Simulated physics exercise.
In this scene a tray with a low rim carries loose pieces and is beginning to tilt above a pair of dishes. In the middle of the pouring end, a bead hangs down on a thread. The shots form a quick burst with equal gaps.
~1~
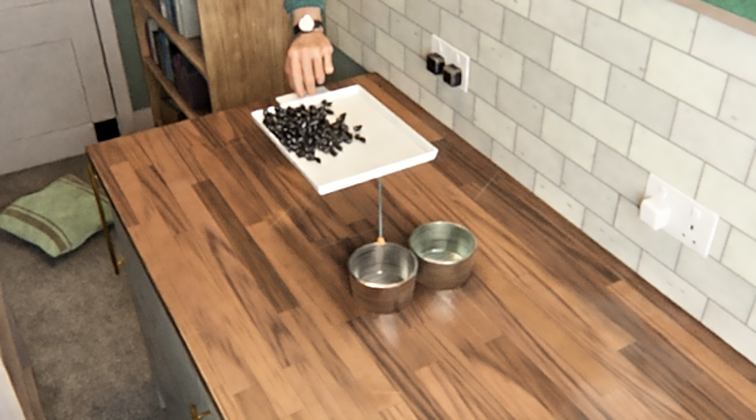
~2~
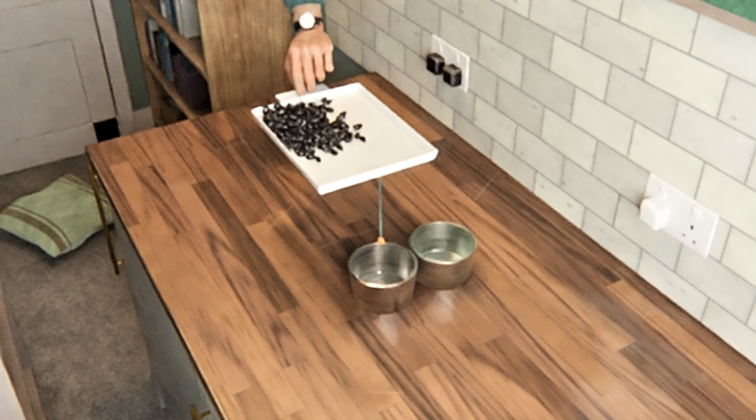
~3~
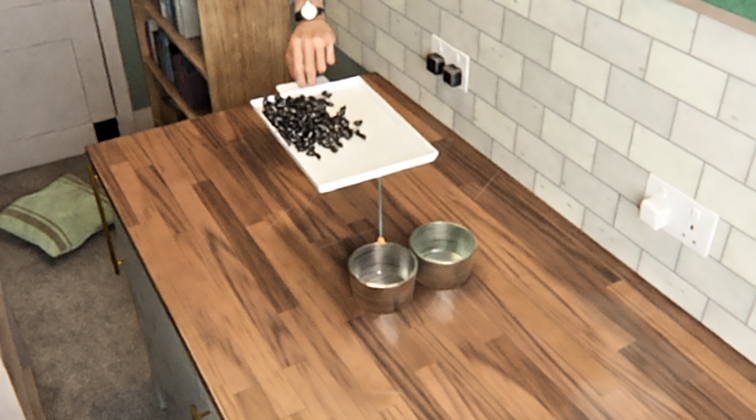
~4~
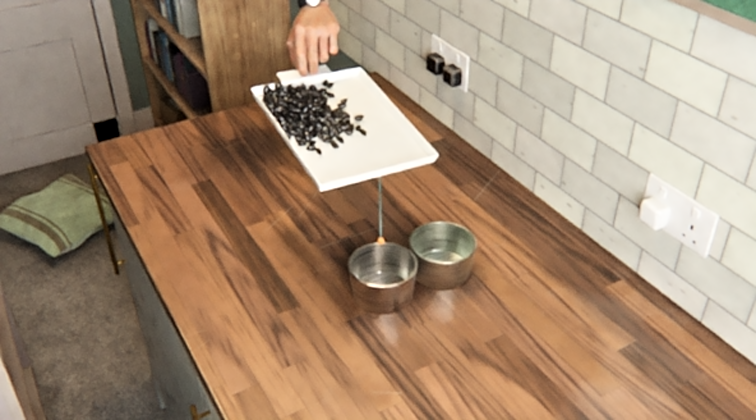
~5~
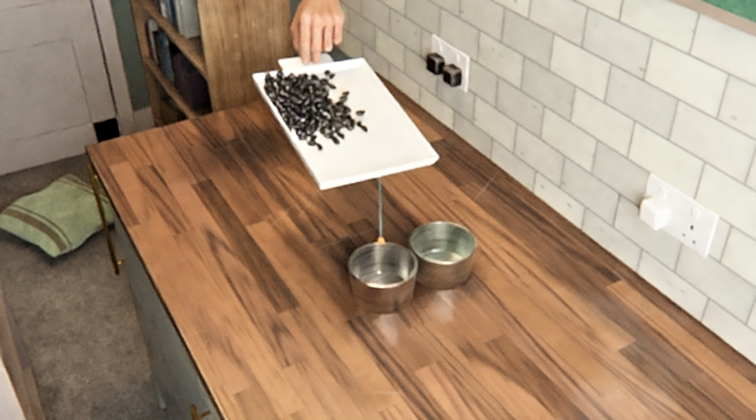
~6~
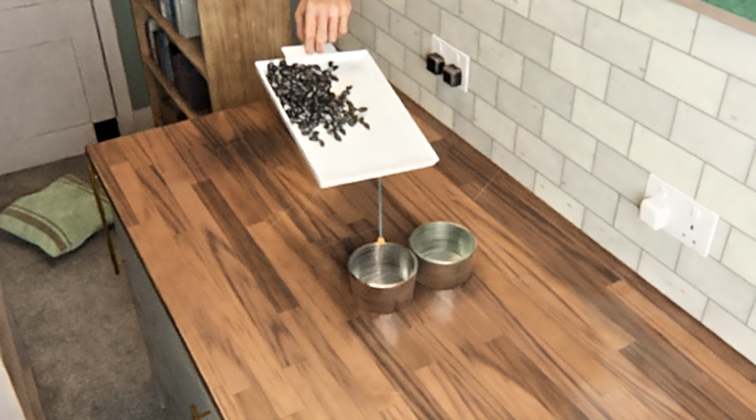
A white tray of black beans, held by a hand at its far end, started out nearly level above two metal dishes, then its far end rose steadily and its near edge slanted toward the right.
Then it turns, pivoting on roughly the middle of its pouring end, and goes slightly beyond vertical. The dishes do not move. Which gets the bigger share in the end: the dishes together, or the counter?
The dishes get the bigger share.
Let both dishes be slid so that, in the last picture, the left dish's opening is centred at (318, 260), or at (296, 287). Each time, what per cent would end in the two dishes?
0% for the first placement, 0% for the second.
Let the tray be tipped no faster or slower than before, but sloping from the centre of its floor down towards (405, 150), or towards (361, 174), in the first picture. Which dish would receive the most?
Taking them in order: Right side, followed by left side.
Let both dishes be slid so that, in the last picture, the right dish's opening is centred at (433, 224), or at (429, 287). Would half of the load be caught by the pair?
A minority, then a minority.
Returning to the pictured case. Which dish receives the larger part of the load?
Looking at the end state, it is the right-side one.
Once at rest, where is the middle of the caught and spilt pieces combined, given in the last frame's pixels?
Roughly at pixel (442, 273).
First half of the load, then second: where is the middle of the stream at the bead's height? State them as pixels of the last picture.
Around (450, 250) first; around (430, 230) second.
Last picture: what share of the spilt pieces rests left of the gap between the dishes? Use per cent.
Close to 10 per cent.
Shortly afterwards, tray tipped steeply; the bulk on the tray; near a quarter in the air.
Next, tray tipped past a quarter turn; a little on the tray; a little in the left dish; near half in the right dish; near a quarter outside both; a little in the air.
Some moments later, tray tipped past a quarter turn; a little in the left dish; near two thirds in the right dish; near a quarter outside both.
In the end, tray tipped past a quarter turn; a little in the left dish; near two thirds in the right dish; near a quarter outside both.
